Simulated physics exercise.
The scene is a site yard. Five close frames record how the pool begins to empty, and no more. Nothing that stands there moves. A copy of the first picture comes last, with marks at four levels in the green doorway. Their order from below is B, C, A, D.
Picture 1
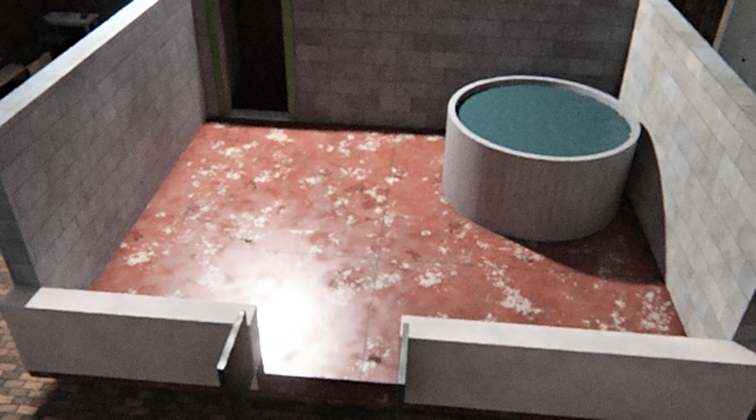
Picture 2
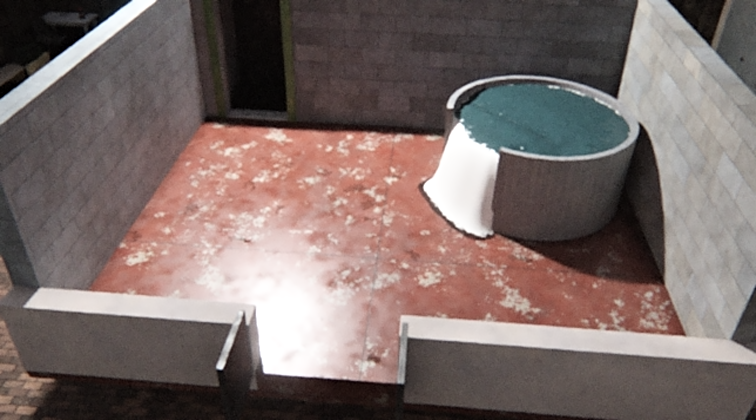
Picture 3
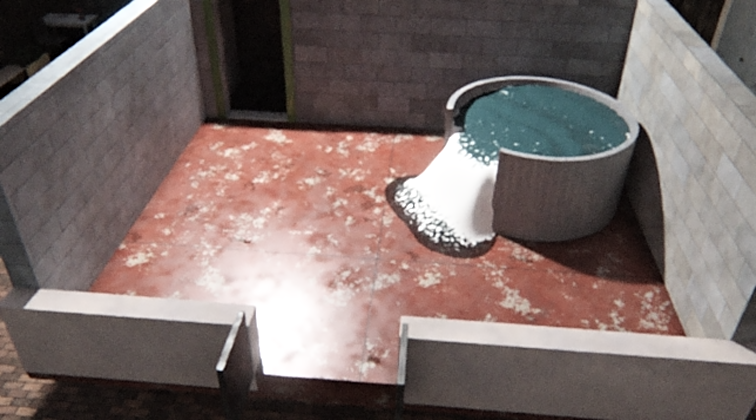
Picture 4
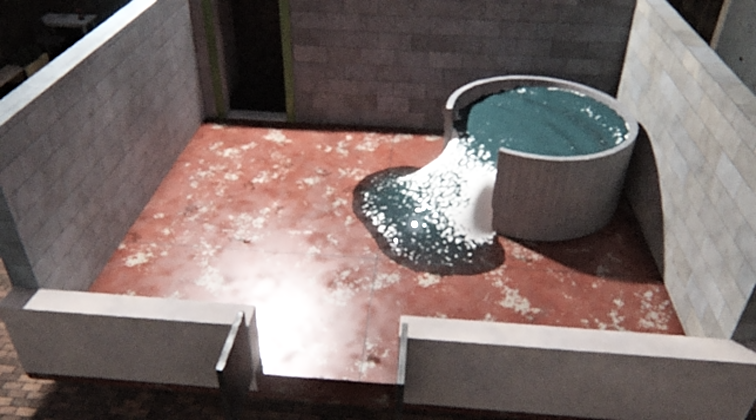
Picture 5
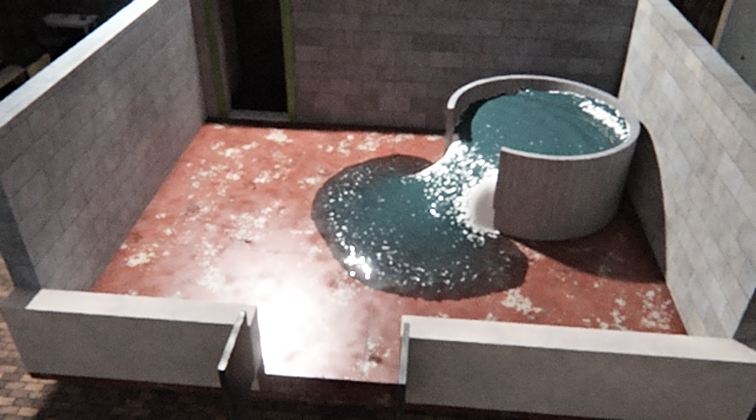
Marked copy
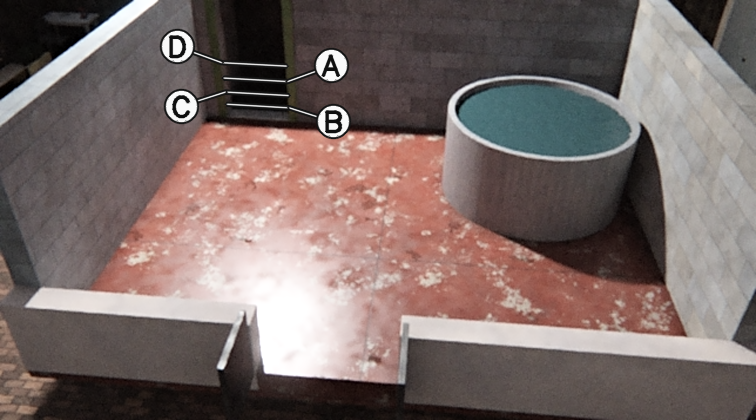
The clip shows a walled site yard with a round pool of still water at right; an opening appears in the pool's left side, and water pours out, spreading leftward and forward across the patchy red ground.
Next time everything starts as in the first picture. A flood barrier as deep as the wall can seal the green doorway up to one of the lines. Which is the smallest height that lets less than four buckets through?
B will do.
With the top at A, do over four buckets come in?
No, that is safe.
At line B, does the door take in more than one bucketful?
No, it does not.
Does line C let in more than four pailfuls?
No, not at all.
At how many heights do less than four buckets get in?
All of the four.
On the marked copy, A at (255, 79); B at (258, 106); C at (256, 93); D at (254, 64); from the bottom up B, C, A, D.
If A is chosen, nothing gets over.
If B is chosen, a splash gets over, under a bucket.
If C is chosen, nothing gets over.
If D is chosen, nothing gets over.
